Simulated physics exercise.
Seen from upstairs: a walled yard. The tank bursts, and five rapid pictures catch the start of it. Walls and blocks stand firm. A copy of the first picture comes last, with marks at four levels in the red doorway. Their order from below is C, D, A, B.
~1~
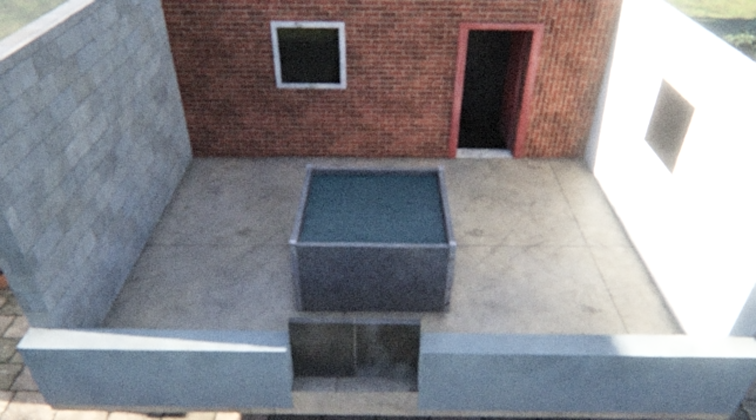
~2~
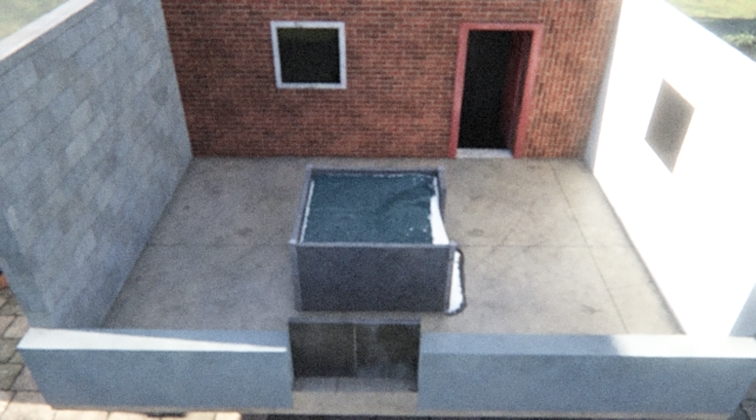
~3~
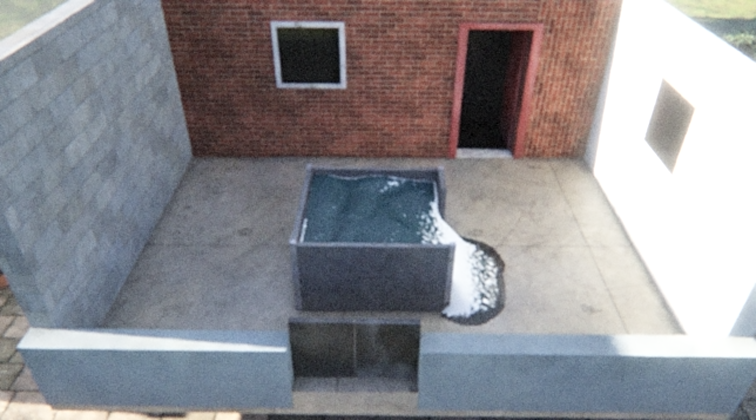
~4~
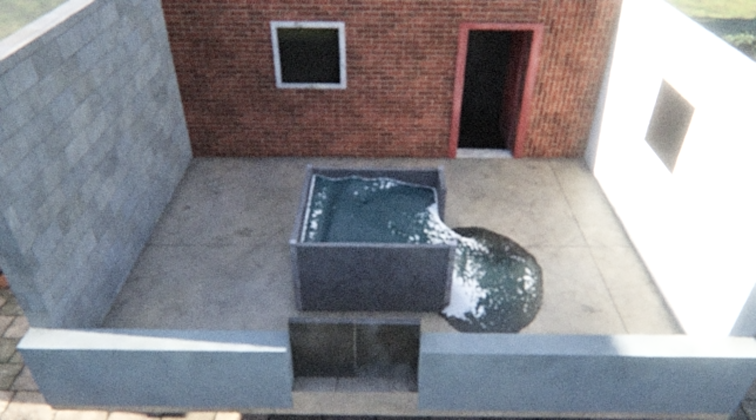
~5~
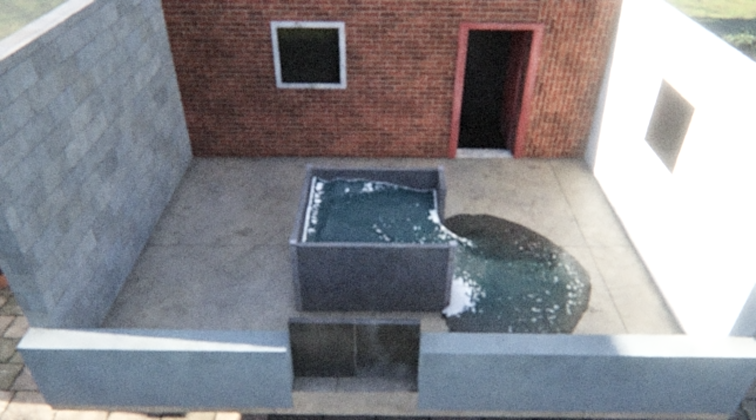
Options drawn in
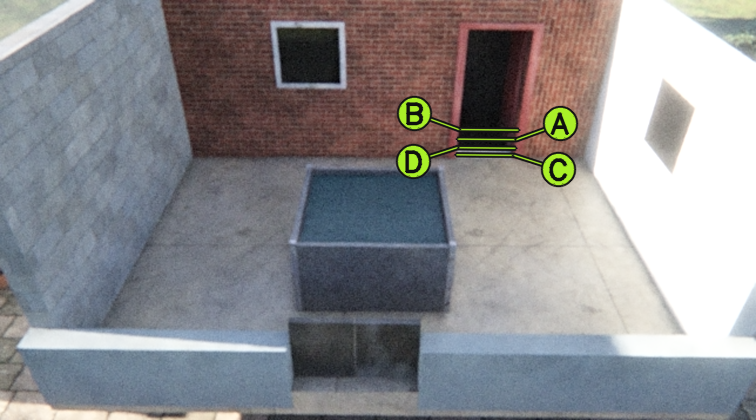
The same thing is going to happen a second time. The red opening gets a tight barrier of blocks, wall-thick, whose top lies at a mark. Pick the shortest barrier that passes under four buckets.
Height D.
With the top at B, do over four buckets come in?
No.
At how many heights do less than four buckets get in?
Three of the four.
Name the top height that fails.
That would be C.
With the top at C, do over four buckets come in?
Yes, it does.
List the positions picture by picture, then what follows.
Water in the tank at rest, its middle at (374, 209); foot of the red doorway at (484, 158); shut gate at (355, 328).
Water covers 1 % of the ground and shows as far out as (459, 296).
Water covers 4 % of the ground and shows as far out as (491, 252).
Water covers 7 % of the ground and shows as far out as (534, 266).
Water covers 13 % of the ground and shows as far out as (582, 273).
On the marked copy, A at (487, 139); B at (488, 129); C at (485, 155); D at (486, 147); from the bottom up C, D, A, B.
If A is chosen, nothing gets over.
If B is chosen, nothing gets over.
If C is chosen, about 9 bucketfuls get in.
If D is chosen, a splash gets over, under a bucket.
